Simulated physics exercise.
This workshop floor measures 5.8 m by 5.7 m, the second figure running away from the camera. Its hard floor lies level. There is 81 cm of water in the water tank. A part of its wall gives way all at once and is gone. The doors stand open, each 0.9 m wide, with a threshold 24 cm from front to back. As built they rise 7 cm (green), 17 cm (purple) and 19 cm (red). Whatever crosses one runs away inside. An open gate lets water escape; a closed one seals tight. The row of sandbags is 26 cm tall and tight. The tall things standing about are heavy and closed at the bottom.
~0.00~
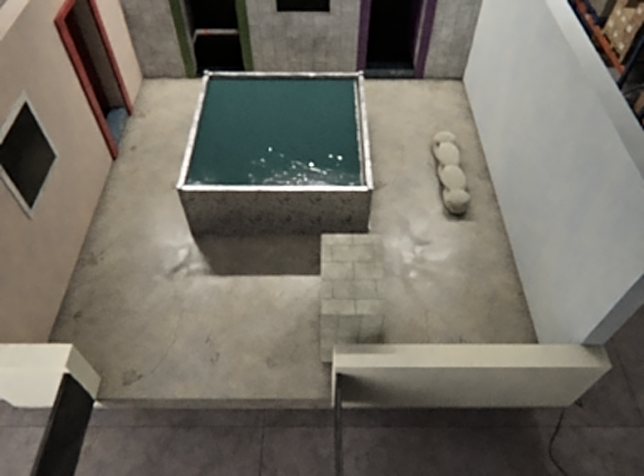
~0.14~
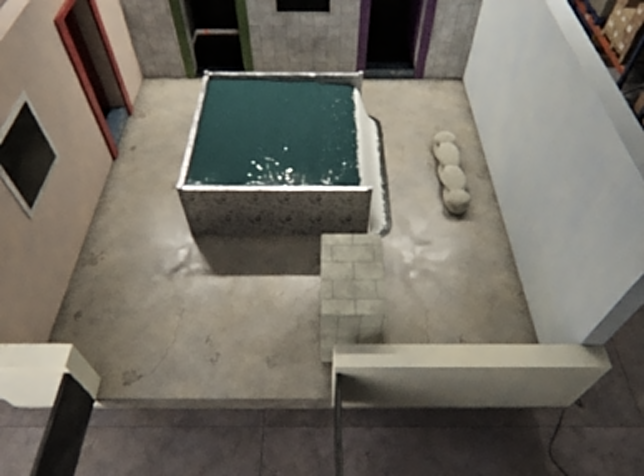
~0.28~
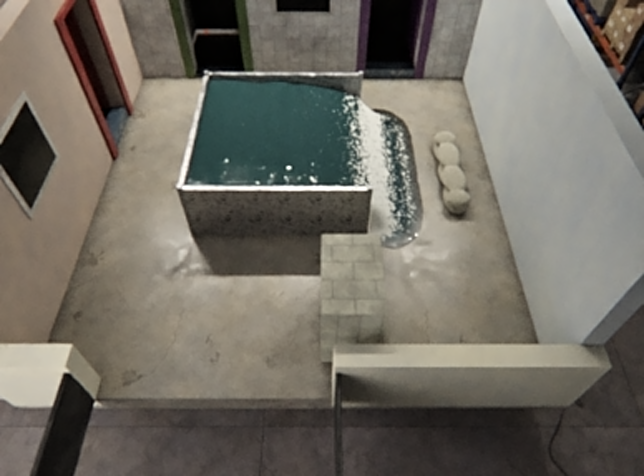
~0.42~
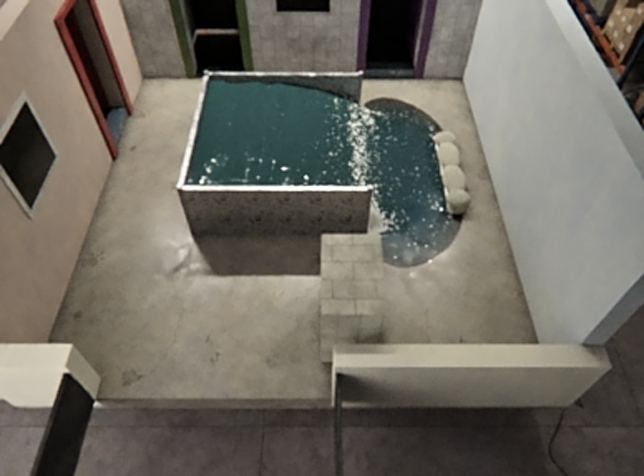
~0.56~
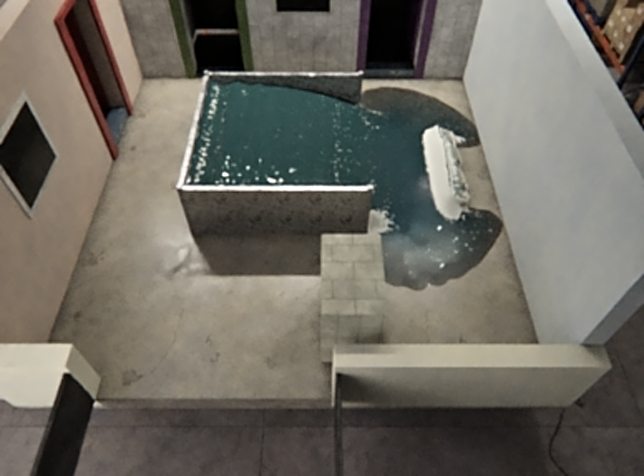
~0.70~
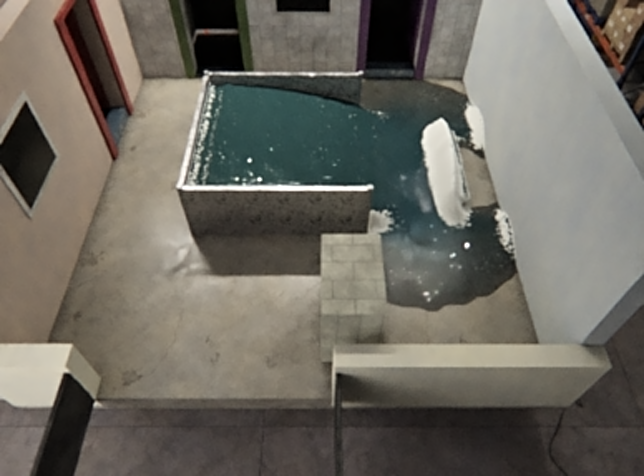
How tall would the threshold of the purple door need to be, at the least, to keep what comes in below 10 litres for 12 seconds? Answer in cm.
Close to 34 cm is just enough.
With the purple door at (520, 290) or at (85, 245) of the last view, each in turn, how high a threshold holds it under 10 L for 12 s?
Roughly 30 and 17 cm.
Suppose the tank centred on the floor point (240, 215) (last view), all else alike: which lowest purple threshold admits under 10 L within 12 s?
Some 31 cm.
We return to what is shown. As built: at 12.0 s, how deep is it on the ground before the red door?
Some 9.0 cm.
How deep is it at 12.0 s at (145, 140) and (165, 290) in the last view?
Roughly 8 and 12 cm, in turn.
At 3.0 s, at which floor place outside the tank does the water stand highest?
Around (385, 348).
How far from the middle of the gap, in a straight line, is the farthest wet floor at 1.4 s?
Some 3.8 m out.
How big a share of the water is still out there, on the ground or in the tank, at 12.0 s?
Some 76 per cent remains.
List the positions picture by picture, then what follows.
The first picture shows still water, 81 cm deep, in the water tank at (280, 129); the purple door at (396, 26) is dry.
In the second picture, water pours out at (360, 155) and has run 0.3 m, to (384, 228); about 10 cm deep outside, 81 cm at the back.
In the third picture, the gap is at (360, 159), the front 0.8 m out at (417, 219); the back of the water tank holds 81 cm.
In the fourth picture, water pours out at (360, 161) and has run 1.3 m, to (455, 219); about 14 cm deep outside, 81 cm at the back.
In the fifth picture, the front is at (476, 142), 1.9 m from the gap at (360, 161); 5.6 m2 of floor is wet, 75 cm left at the back.
In the sixth picture, water pours out at (360, 162) and has run 2.1 m, to (468, 100); about 9 cm deep outside, 68 cm at the back; the purple door at (396, 26), 2.5 m from the gap, is still 0.2 m from the nearest water.
After 1.4 s water covers 35 % of the floor, deepest (68 cm) near (462, 82); 8 cm at the purple door, 0 litres in over its 17 cm threshold.
After 3.0 s water covers 65 % of the floor, deepest (54 cm) near (385, 348); 33 cm at the purple door, 46 litres in over its 17 cm threshold.
After 12.0 s water covers 95 % of the floor, deepest (17 cm) near (509, 295); 11 cm at the purple door, 139 litres in over its 17 cm threshold.
At the purple door as built, the water arrived by 0.8 s and peaked near 33 cm at 3.0 s.
With a threshold of 30 cm, 21 litres would have come in within the 12 s; with 41 cm, 1 litre. So under 10 litres takes about 34 cm.
